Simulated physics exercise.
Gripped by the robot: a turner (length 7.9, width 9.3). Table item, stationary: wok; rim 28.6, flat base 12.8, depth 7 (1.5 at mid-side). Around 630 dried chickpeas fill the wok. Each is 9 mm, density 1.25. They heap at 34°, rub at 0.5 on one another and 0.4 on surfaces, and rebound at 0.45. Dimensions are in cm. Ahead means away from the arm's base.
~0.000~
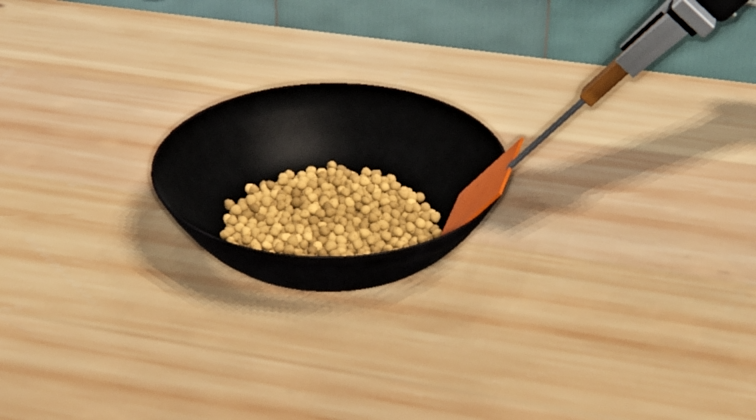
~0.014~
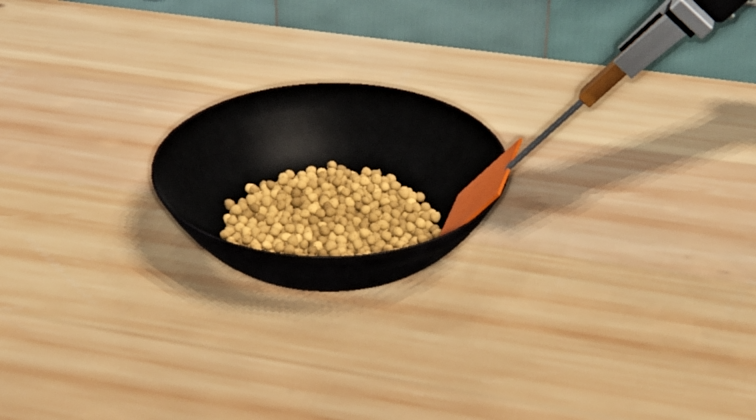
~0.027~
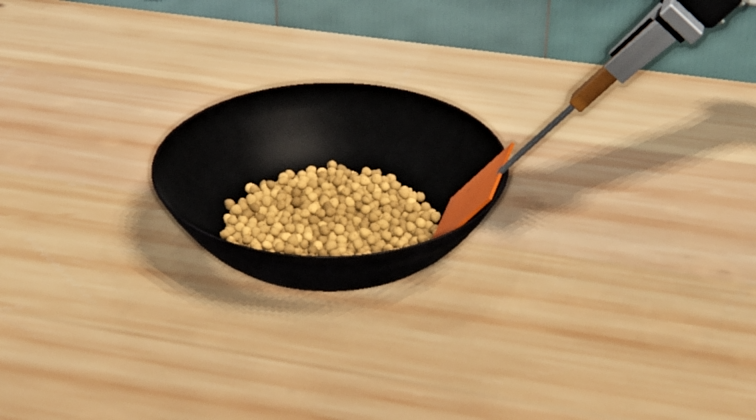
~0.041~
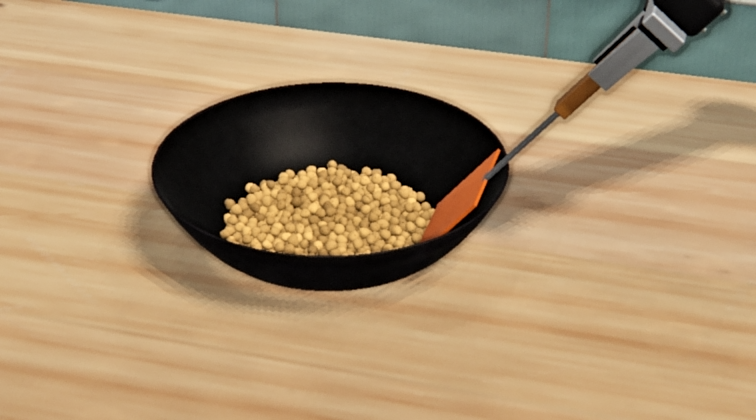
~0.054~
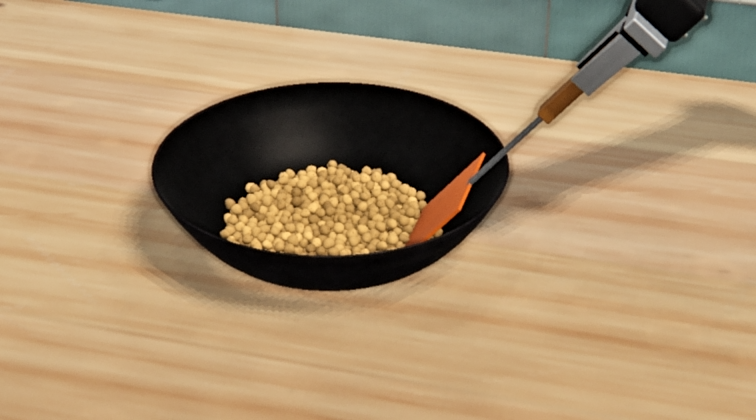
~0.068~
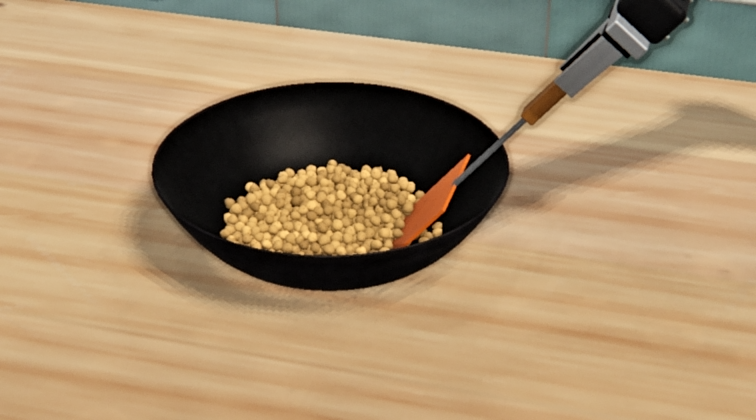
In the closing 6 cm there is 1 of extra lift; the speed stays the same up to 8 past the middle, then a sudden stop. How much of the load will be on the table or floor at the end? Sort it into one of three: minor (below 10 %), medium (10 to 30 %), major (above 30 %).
Minor, below 10 %.
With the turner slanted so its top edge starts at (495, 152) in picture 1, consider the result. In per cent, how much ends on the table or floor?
About 5 per cent.
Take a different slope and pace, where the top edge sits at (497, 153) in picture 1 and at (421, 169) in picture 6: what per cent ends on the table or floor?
Off the vessel, on the table or floor: Some 15 percent.
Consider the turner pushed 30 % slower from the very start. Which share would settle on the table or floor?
It would be near 0 per cent.
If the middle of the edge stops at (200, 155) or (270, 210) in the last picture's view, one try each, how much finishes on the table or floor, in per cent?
I'd say roughly 40 per cent, then roughly 0 per cent.
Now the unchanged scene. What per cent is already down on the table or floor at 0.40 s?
It comes to some 0 in a hundred.
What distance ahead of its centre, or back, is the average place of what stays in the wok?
It sits some 5.0 centimetres ahead of centre.
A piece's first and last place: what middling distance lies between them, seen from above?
I'd put it at close to 5 centimetres.
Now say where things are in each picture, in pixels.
In the first picture, the turner top edge at (512, 165), sloping 51°; upper third of the load around (331, 214), from x 225 to 435, top at y 165; 628 in the wok.
In the second picture, the turner top edge at (511, 165), sloping 51°; upper third of the load around (331, 214), from x 225 to 440, top at y 165.
In the third picture, the turner top edge at (502, 170), sloping 51°; upper third of the load around (331, 214), from x 225 to 440, top at y 165.
In the fourth picture, the turner top edge at (488, 176), sloping 51°; upper third of the load around (331, 214), from x 225 to 440, top at y 165.
In the fifth picture, the turner top edge at (472, 181), sloping 51°; upper third of the load around (341, 214), from x 225 to 440, top at y 165.
In the sixth picture, the turner top edge at (457, 182), sloping 51°; upper third of the load around (341, 210), from x 225 to 440, top at y 165; 628 in the wok.
After 0.12 s, sloping 51°, highest piece 9 above the table; 628 in the wok.
After 0.17 s, sloping 51°, highest piece 11 above the table; 628 in the wok.
After 0.40 s, sloping 51°, highest piece 8 above the table; 607 in the wok, 6 on the table or floor, 15 on the blade or in flight.
After 1.45 s, sloping 51°, highest piece 6 above the table; 607 in the wok, 21 on the table or floor.
In the end, 607 in the wok, 21 on the table or floor. That is 3 % on the table or floor.
